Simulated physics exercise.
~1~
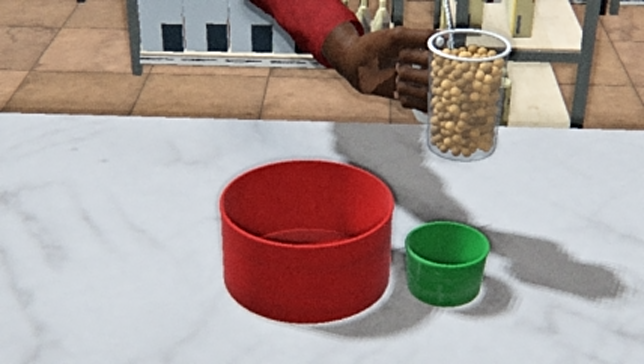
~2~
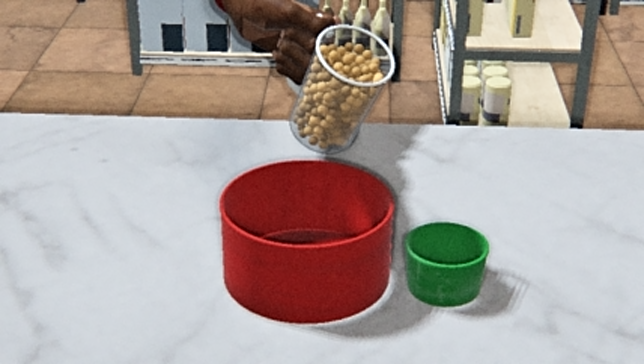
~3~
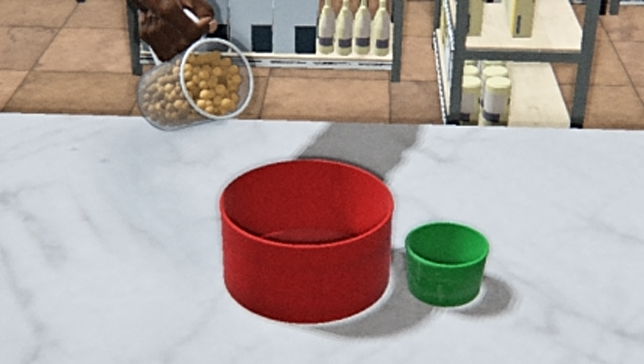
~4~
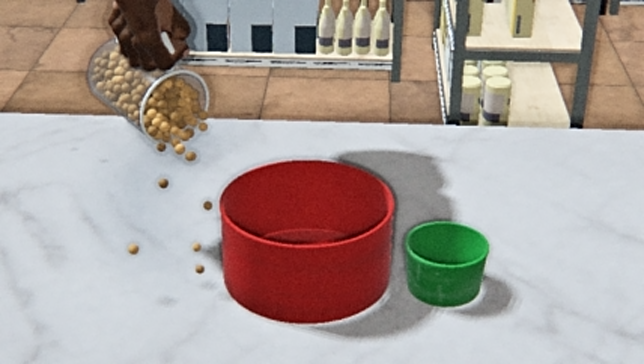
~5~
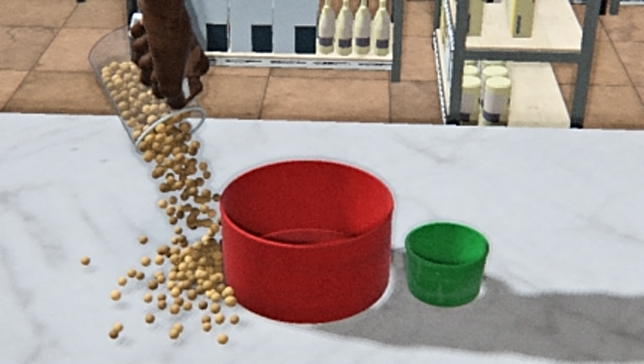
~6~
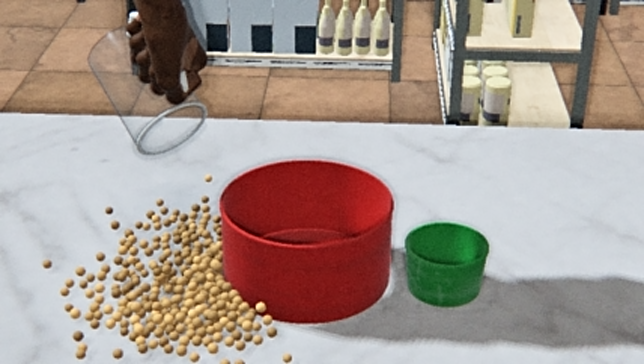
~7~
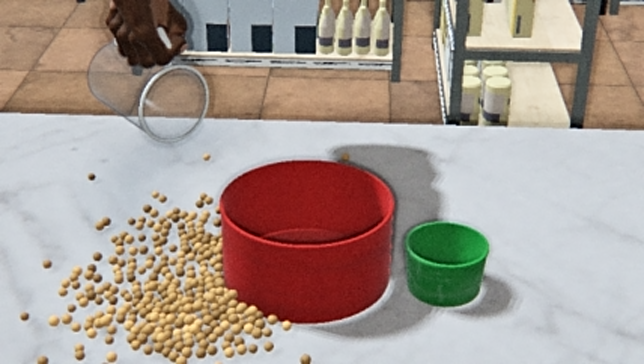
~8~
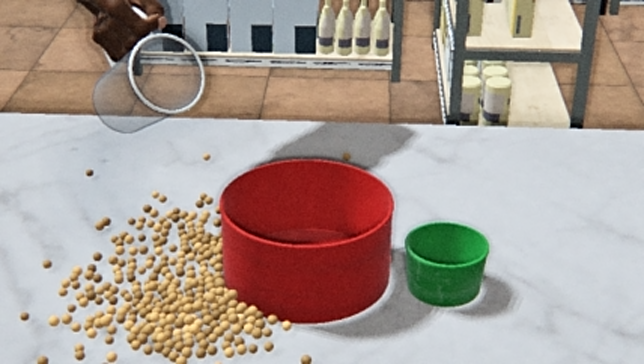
On a white marble counter in a room with a tiled floor and shelves of bottles behind, seen from slightly above, a large red pot stands near the middle with a small green dish to its right. A dark-skinned hand holds a clear cup full of tan wooden beads above the counter's far edge. The hand carries the cup left, past the red pot, tilting it on the way. Beads trickle out, then pour down beside the pot and spread over the marble. The emptied cup turns partway back up, leaving the beads scattered left of the pot, with both containers unmoved.
